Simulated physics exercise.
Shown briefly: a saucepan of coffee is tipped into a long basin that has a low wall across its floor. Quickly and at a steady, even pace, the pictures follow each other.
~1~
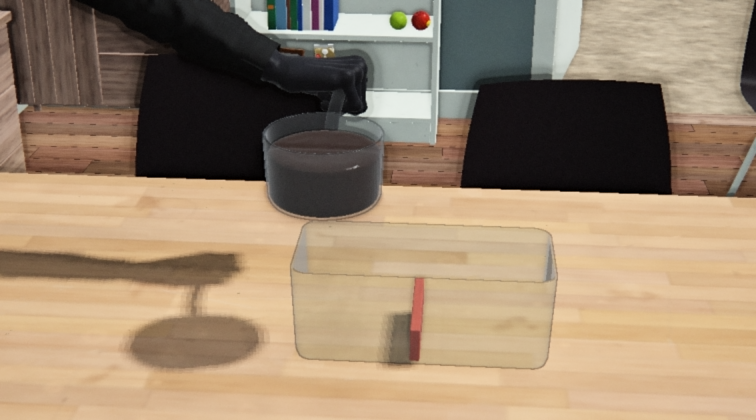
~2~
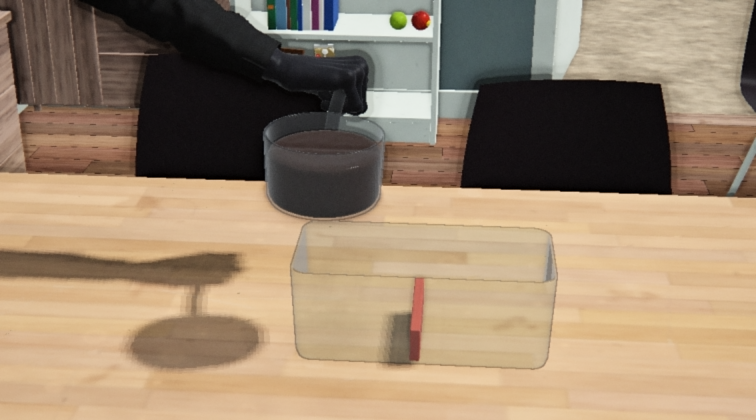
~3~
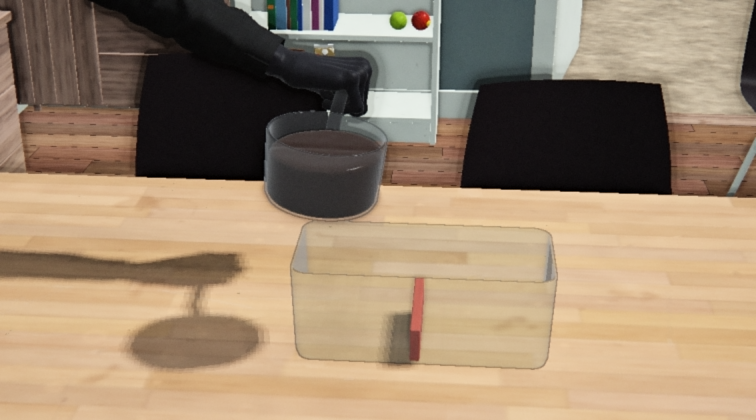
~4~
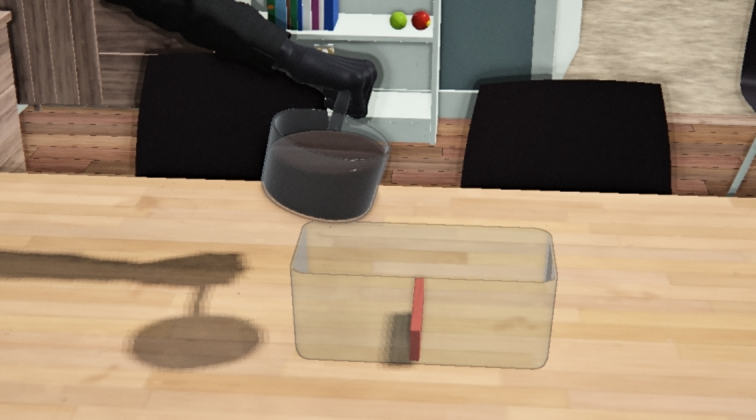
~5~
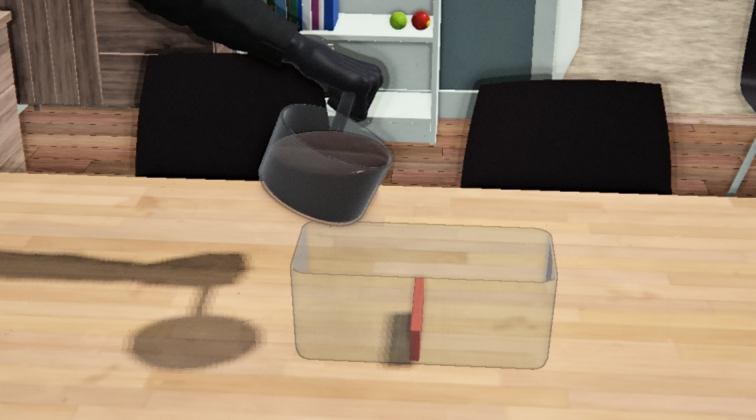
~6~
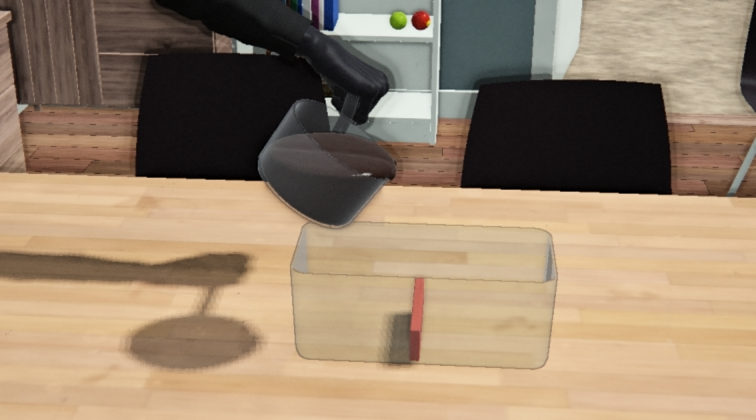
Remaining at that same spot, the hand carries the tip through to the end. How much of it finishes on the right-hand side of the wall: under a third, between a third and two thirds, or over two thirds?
Between a third and two thirds.
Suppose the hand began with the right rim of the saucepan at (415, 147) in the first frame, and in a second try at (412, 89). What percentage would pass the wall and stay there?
It comes out at around 75 percent and then around 80 percent.
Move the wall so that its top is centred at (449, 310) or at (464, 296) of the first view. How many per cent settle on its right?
20 per cent, then 10 per cent, roughly.
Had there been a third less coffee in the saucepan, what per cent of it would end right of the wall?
It comes to 30 per cent or so.
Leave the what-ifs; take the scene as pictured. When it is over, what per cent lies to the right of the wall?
That works out near 50 in every hundred.
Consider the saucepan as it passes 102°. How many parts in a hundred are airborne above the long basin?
I'd say some 30 per cent.
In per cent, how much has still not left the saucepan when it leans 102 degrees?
I'd reckon near 30 percent is still held at that tilt.
A moment on, the saucepan is tipped right over and 28 per cent is still to pour, 12 is left of the wall and 32 right of it.
Next, the saucepan is tipped right over and 3 per cent is still to pour, 44 is left of the wall and 49 right of it.
Then the saucepan is tipped right over and 0 per cent is still to pour, 50 is left of the wall and 49 right of it.
Later the saucepan is tipped right over and 0 per cent is still to pour, 50 is left of the wall and 49 right of it.
In the end 50 per cent lies left of the wall, 49 right of it and 1 outside.
